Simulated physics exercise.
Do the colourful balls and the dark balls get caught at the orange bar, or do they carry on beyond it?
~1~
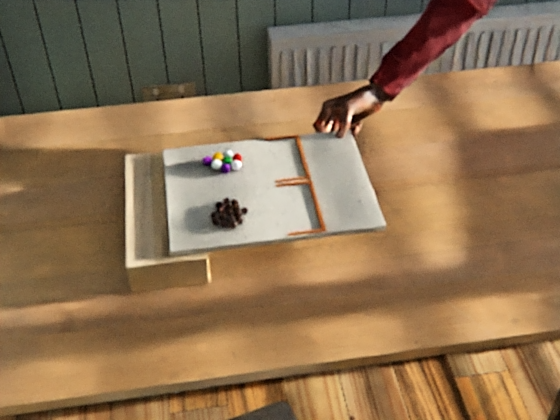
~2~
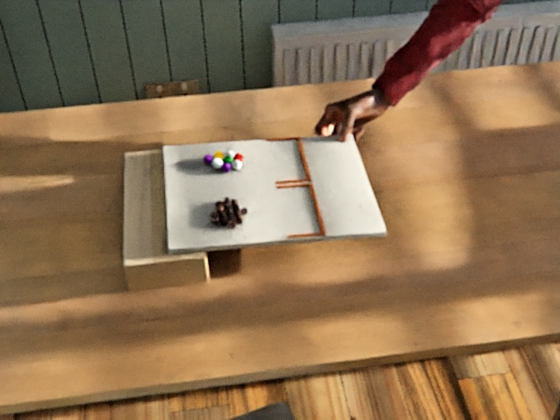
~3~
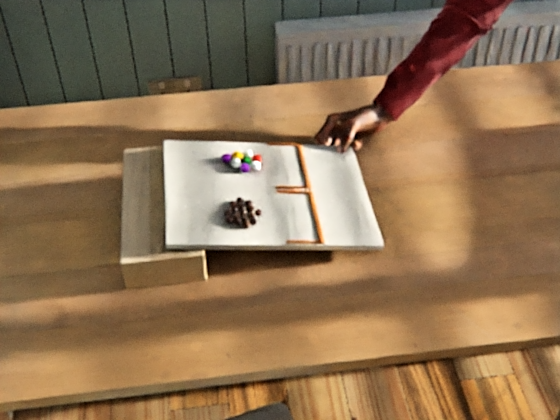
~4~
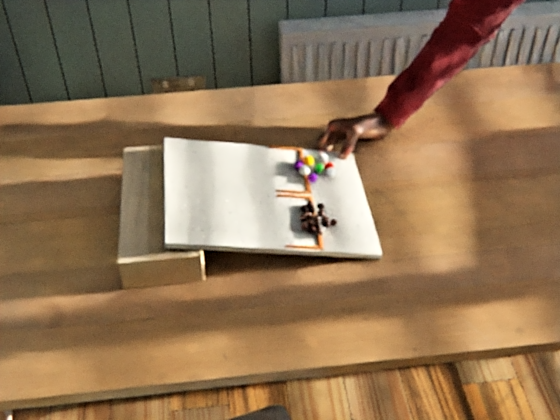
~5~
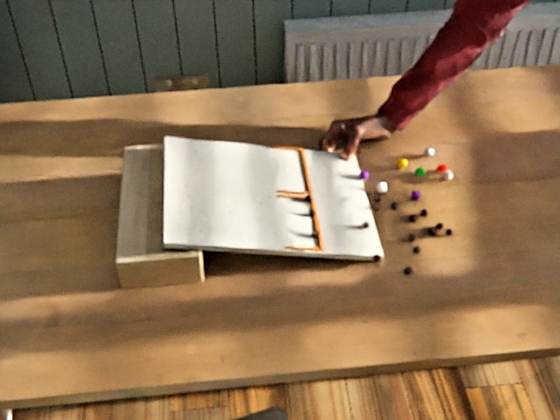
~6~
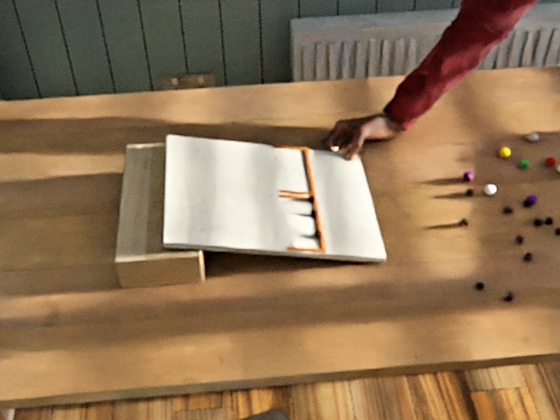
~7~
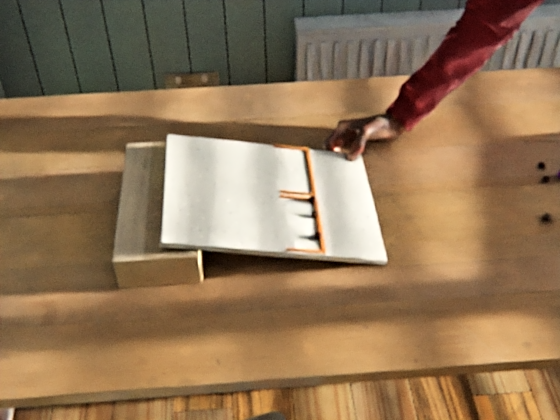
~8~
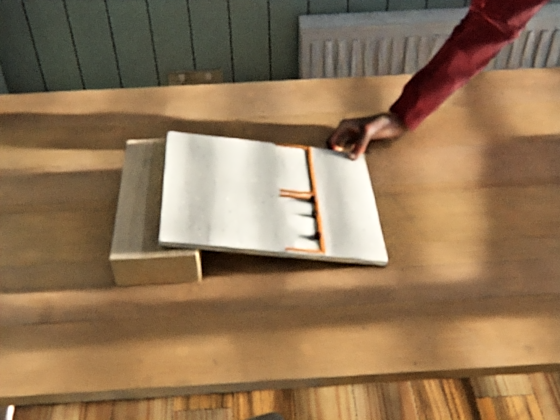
Both groups carry on beyond the orange bar. All the colourful balls and most of the dark ones go past it and off the board.
